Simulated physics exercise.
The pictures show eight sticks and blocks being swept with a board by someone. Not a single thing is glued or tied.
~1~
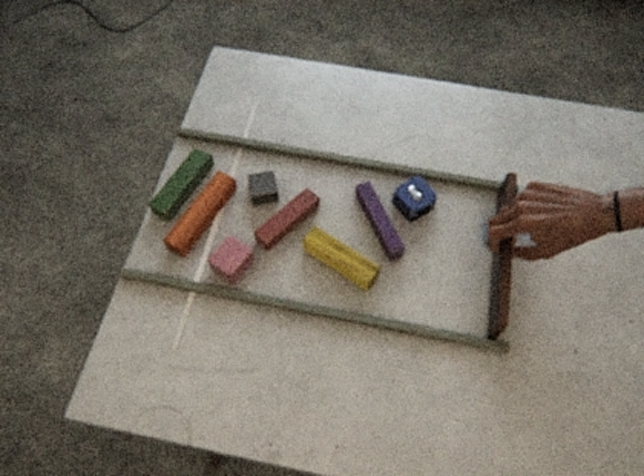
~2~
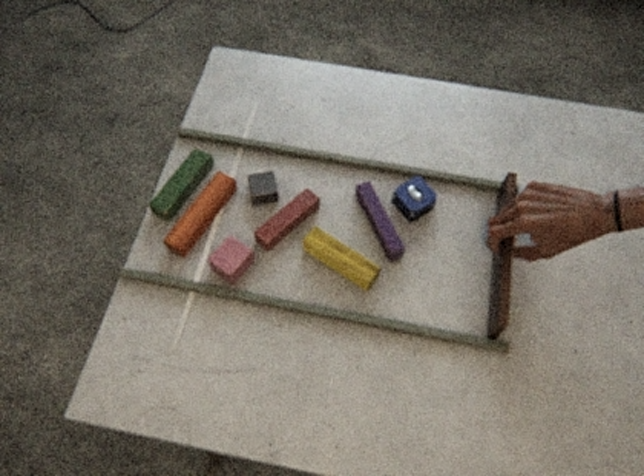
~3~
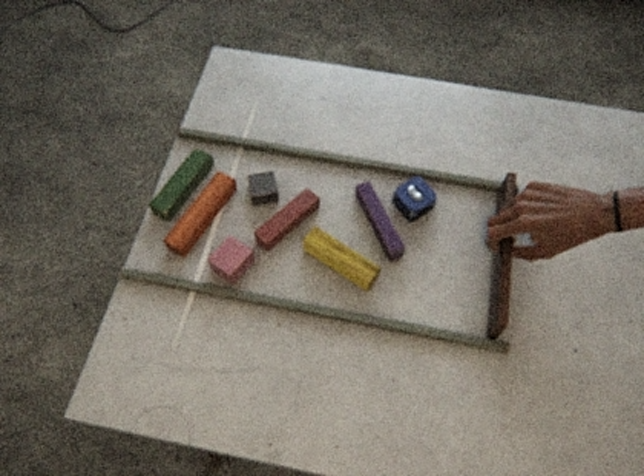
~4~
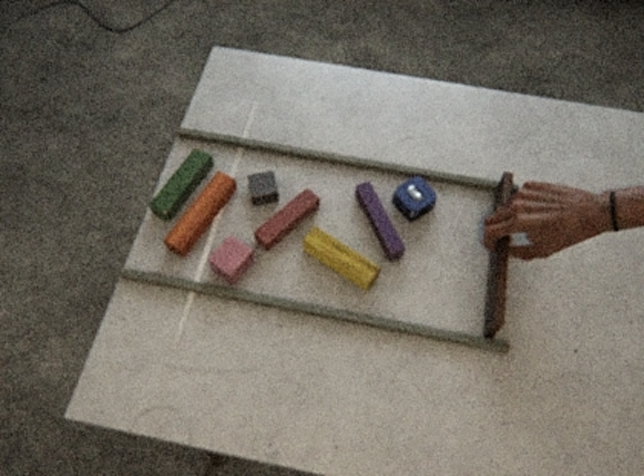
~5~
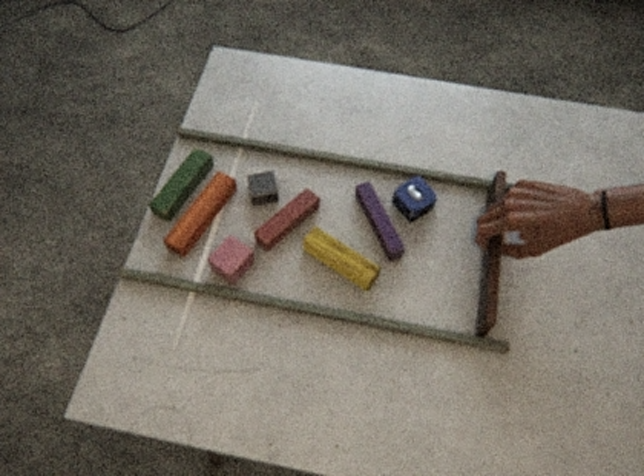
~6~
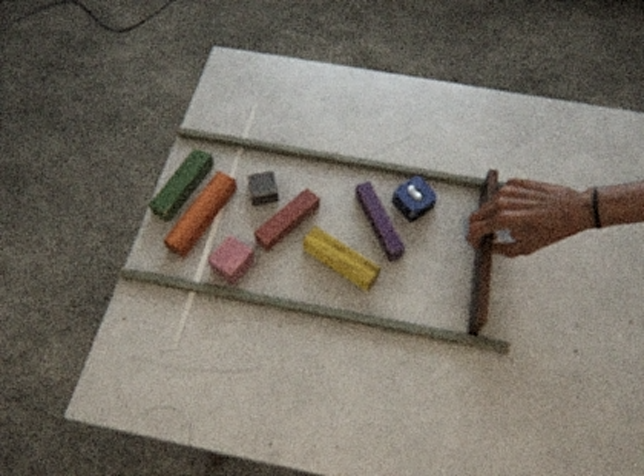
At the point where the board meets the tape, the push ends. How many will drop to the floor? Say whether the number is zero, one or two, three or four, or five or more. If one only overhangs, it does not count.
The pieces lost over the edge are fewer than three, but some.
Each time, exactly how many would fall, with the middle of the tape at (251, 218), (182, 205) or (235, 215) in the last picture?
Per try: 2; 4; 2.
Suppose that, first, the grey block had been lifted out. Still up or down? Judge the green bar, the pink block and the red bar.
Well, the green bar topples off, the pink block is left in place and the red bar is left in place.
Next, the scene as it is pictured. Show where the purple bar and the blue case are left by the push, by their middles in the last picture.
Final positions - purple bar around (199, 186), blue case around (215, 156).
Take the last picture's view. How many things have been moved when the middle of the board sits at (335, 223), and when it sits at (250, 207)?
At the first spot the count is 5, and at the second it is 8.
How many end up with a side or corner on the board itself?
That comes to 3.
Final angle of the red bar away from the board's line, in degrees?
Angle: Close to 40 degrees.
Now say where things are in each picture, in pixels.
The first picture shows green bar (182, 184); orange stick (202, 213); pink block (232, 260); board (502, 253); tape (220, 212).
The second picture shows orange stick (202, 213); board (502, 253).
The third picture shows pink block (232, 260); yellow stick (341, 258).
The fourth picture shows green bar (182, 184); purple bar (379, 220).
The fifth picture shows orange stick (202, 213); red bar (288, 219).
The sixth picture shows green bar (182, 184); orange stick (202, 213); pink block (232, 260); board (483, 249); tape (220, 212).
Early on, none off yet; green bar at rest near (182, 184); orange stick at rest near (202, 213); pink block at rest near (232, 260).
Finally, the number that fall off is one or two; lost, orange stick and green bar.
